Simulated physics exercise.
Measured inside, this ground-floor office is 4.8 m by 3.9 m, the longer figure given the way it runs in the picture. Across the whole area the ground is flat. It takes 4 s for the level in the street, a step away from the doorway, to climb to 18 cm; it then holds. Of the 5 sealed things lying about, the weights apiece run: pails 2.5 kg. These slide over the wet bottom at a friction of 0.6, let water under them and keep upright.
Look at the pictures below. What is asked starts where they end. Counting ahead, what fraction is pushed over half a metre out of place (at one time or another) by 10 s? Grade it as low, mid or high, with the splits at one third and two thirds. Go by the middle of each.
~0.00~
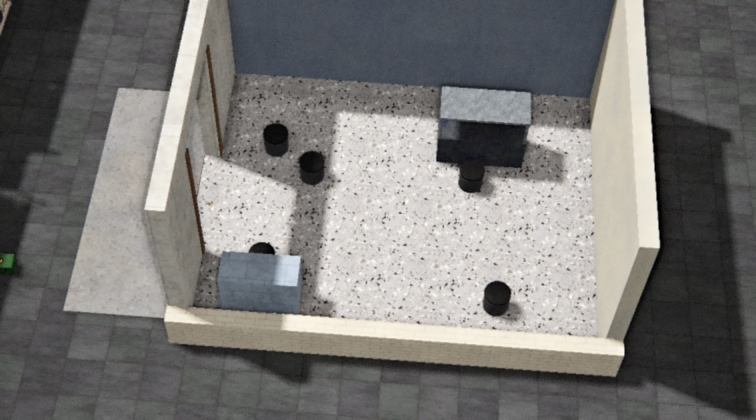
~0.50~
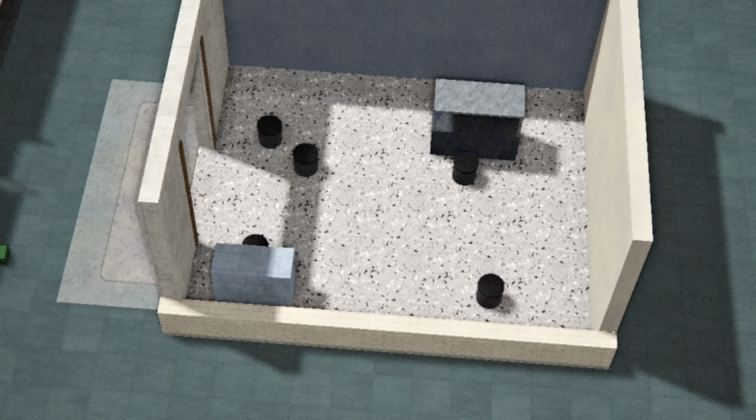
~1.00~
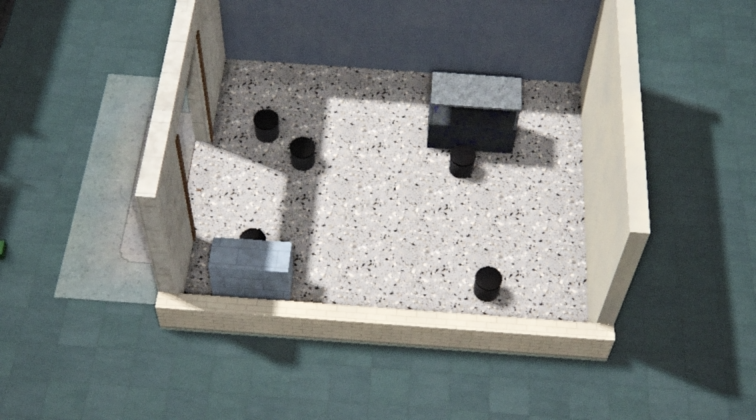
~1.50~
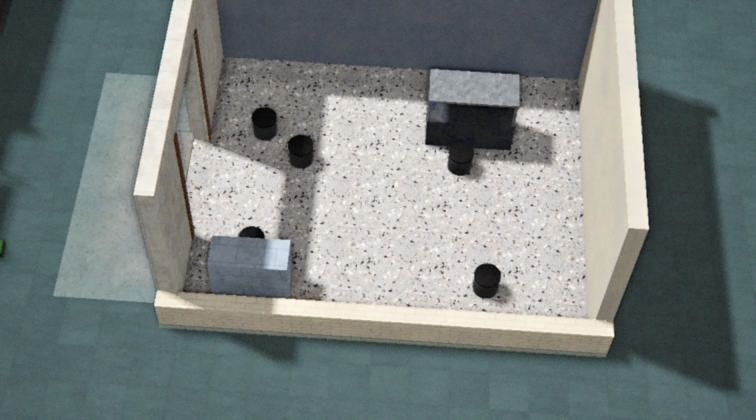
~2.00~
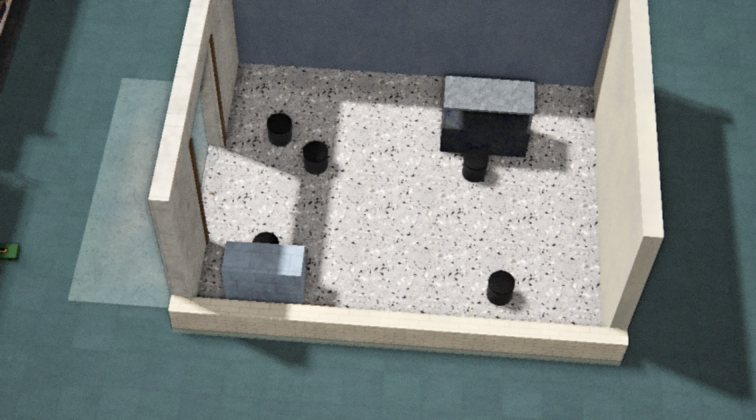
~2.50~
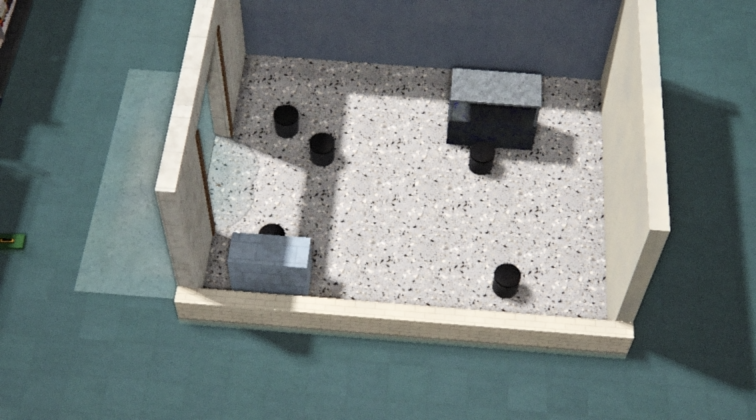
Grade: High, two thirds or more.
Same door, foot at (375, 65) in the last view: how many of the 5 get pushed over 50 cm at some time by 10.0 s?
Then the count would be 4.
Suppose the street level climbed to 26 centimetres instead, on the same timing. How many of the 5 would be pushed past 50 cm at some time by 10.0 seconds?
So the tally would be 5.
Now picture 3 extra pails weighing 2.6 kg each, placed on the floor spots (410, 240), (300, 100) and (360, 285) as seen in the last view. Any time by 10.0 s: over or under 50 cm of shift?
So, in the order asked, it's too far, not far enough and too far.
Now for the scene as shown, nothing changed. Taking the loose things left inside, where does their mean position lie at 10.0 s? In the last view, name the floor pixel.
They average out to somewhere around (512, 181).
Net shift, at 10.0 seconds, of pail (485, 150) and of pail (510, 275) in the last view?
Respectively 150 and 80 centimetres.
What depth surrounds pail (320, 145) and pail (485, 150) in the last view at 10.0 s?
I'd put it at 9 cm and 10 cm respectively.
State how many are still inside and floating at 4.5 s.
I get 0.
After 3.5 s 0 of 5 are over 50 cm from their spots; 0 afloat.
After 4.5 s 1 of 5 are over 50 cm from their spots; 0 afloat.
After 7.0 s 4 of 5 are over 50 cm from their spots; 4 afloat.
After 10.0 s 5 of 5 are over 50 cm from their spots, and 5 have been at some point; 4 afloat.
